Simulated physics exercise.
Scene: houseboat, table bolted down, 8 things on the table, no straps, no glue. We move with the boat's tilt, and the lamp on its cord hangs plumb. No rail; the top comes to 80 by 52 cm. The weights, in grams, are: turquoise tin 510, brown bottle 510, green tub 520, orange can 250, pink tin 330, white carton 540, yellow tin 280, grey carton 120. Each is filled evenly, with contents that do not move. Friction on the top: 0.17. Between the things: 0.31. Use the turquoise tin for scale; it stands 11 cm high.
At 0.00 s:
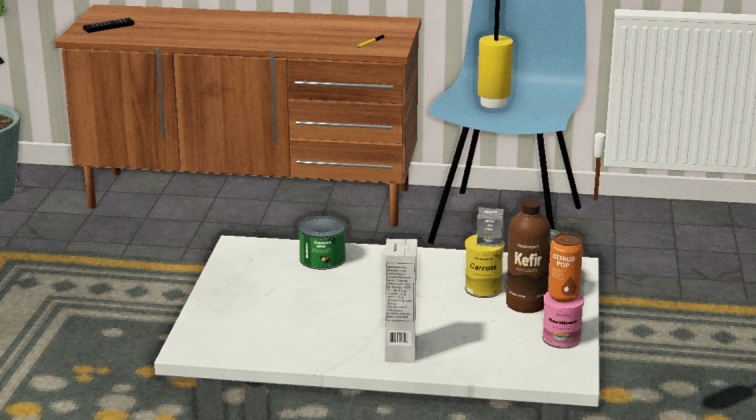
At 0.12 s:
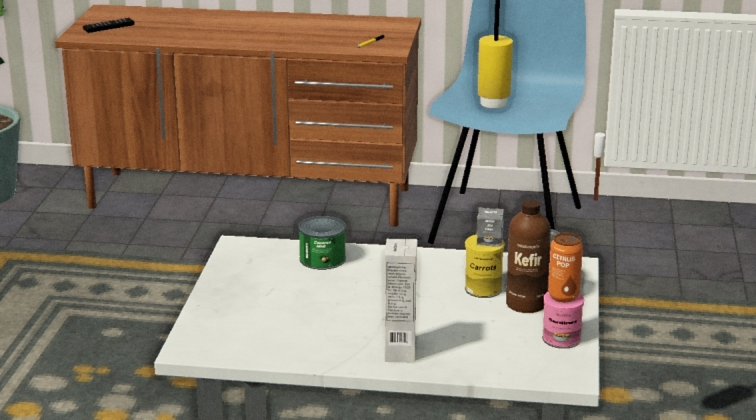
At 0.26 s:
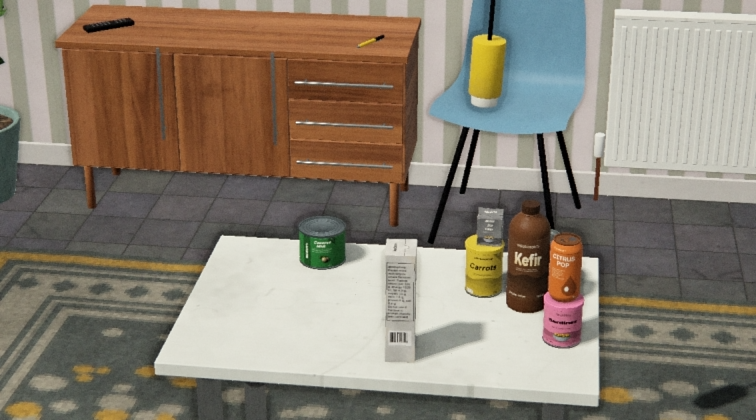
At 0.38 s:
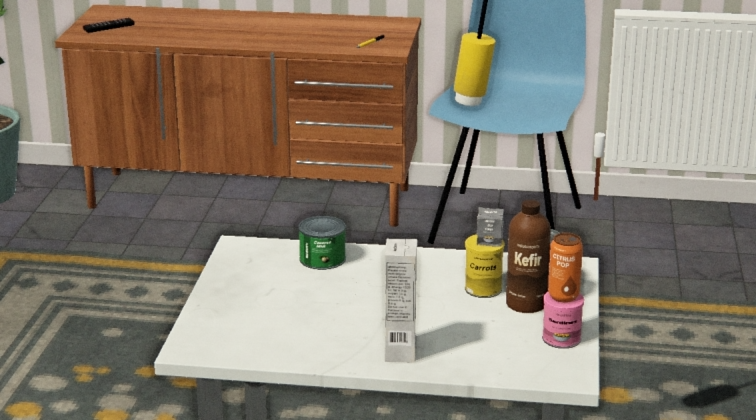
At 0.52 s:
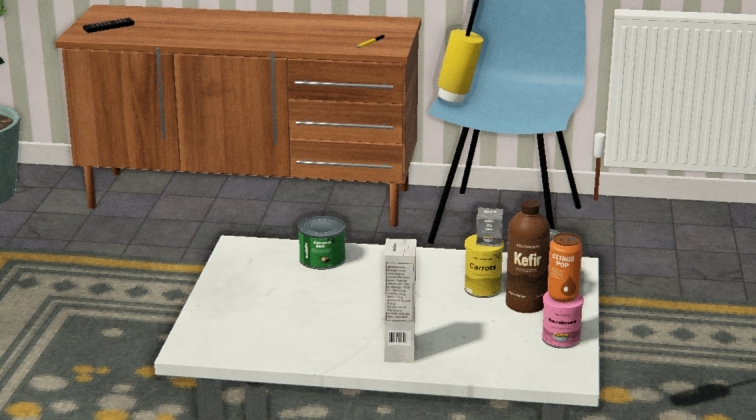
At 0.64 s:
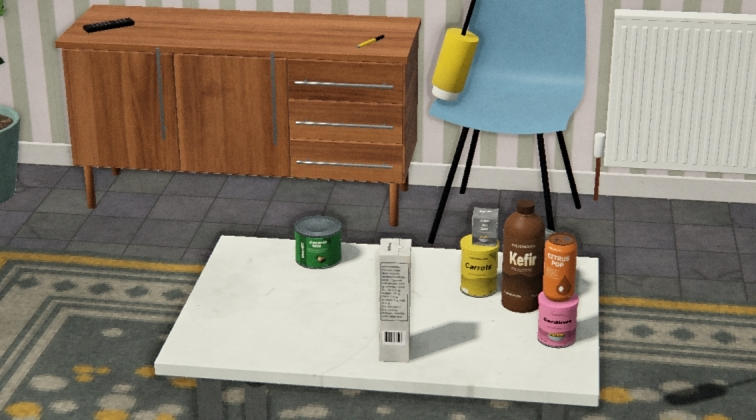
In the video, a yellow hanging lamp swings steadily left in front of a blue chair, while a green tub, cartons, tins, an orange can and a brown bottle stay still on a white table, then all shift slightly left.
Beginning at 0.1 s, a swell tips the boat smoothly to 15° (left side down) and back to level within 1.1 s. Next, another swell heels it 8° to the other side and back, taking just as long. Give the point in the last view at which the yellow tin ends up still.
I would say near (430, 263).
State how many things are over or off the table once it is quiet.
0.
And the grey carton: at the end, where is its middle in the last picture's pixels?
Near (435, 224).
After 0.84 s, floor tilted 11°, left side down; yellow tin moved 5 cm near (459, 265); white carton moved 5 cm; orange can moved 5 cm.
After 0.94 s, floor tilted 7°, left side down; yellow tin moved 8 cm near (446, 264); white carton moved 8 cm; orange can moved 8 cm.
After 1.04 s, floor tilted 3°, left side down; yellow tin moved 10 cm near (435, 263); white carton moved 10 cm; orange can moved 10 cm.
In the end (2.8 s), not toppled but over 5 cm from the start, turquoise tin, brown bottle, green tub, orange can, pink tin, white carton, yellow tin and grey carton. In the last view, yellow tin near (430, 263).
